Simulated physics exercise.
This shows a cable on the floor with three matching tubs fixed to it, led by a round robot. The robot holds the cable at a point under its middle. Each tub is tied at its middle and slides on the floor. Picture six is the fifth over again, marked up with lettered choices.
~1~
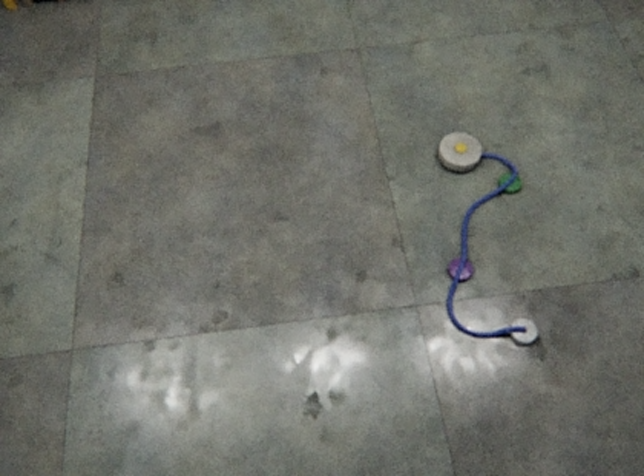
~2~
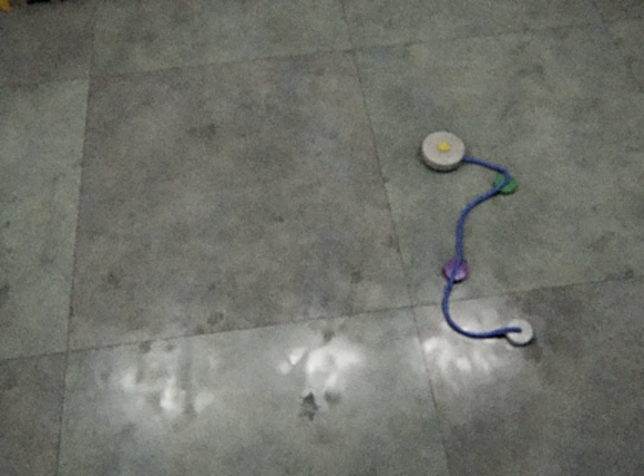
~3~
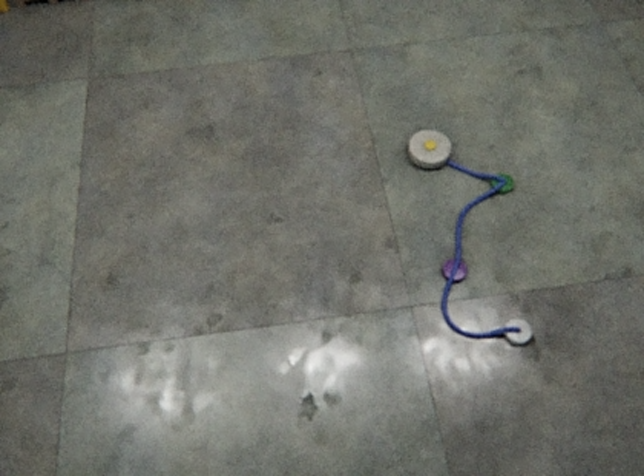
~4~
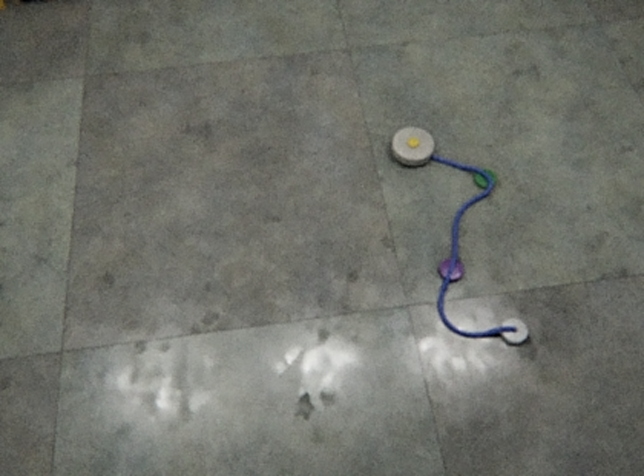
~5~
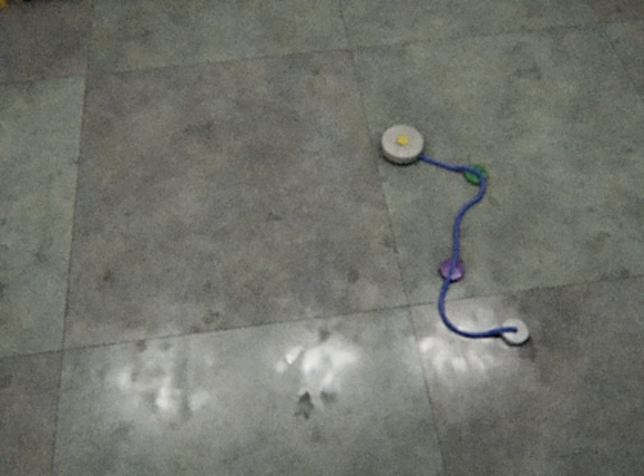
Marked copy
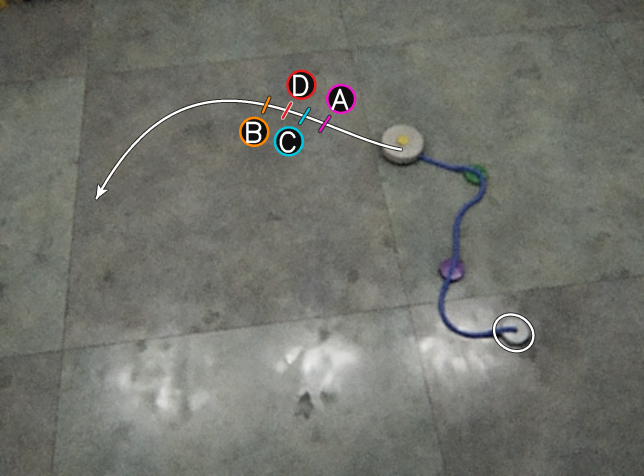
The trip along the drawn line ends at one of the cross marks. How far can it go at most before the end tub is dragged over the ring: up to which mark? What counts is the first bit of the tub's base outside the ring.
C is the last safe stop.
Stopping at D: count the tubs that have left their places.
Three.
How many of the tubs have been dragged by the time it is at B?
Three.
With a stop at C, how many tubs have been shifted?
Two.
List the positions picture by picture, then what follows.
White tub (524, 331); purple tub (461, 269); green tub (510, 183), in the first picture.
Robot (443, 152); purple tub (456, 270), in the second picture.
Robot (429, 150); green tub (503, 183); purple tub (455, 270), in the third picture.
Robot (413, 147); green tub (486, 178); purple tub (451, 270), in the fourth picture.
Robot (402, 145); green tub (476, 174); purple tub (452, 270); white tub (515, 331), in the fifth picture.
On the marked copy, A at (325, 124); B at (266, 105); C at (305, 116); D at (287, 110); the ring at (514, 333); the route from (401, 150) via (232, 101) to (97, 198).
Following C. Soon after the start, robot (367, 135); white tub (515, 331); purple tub (452, 270); green tub (438, 165).
Later, robot (332, 122); white tub (515, 331); purple tub (449, 263); green tub (389, 167).
In the end, robot (304, 111); white tub (515, 331); purple tub (431, 242); green tub (358, 156); the ringed tub at the far end is still in its ring.
As for the rest, A is safe but short; B drags the last tub to (488, 301); D drags the last tub to (505, 319).
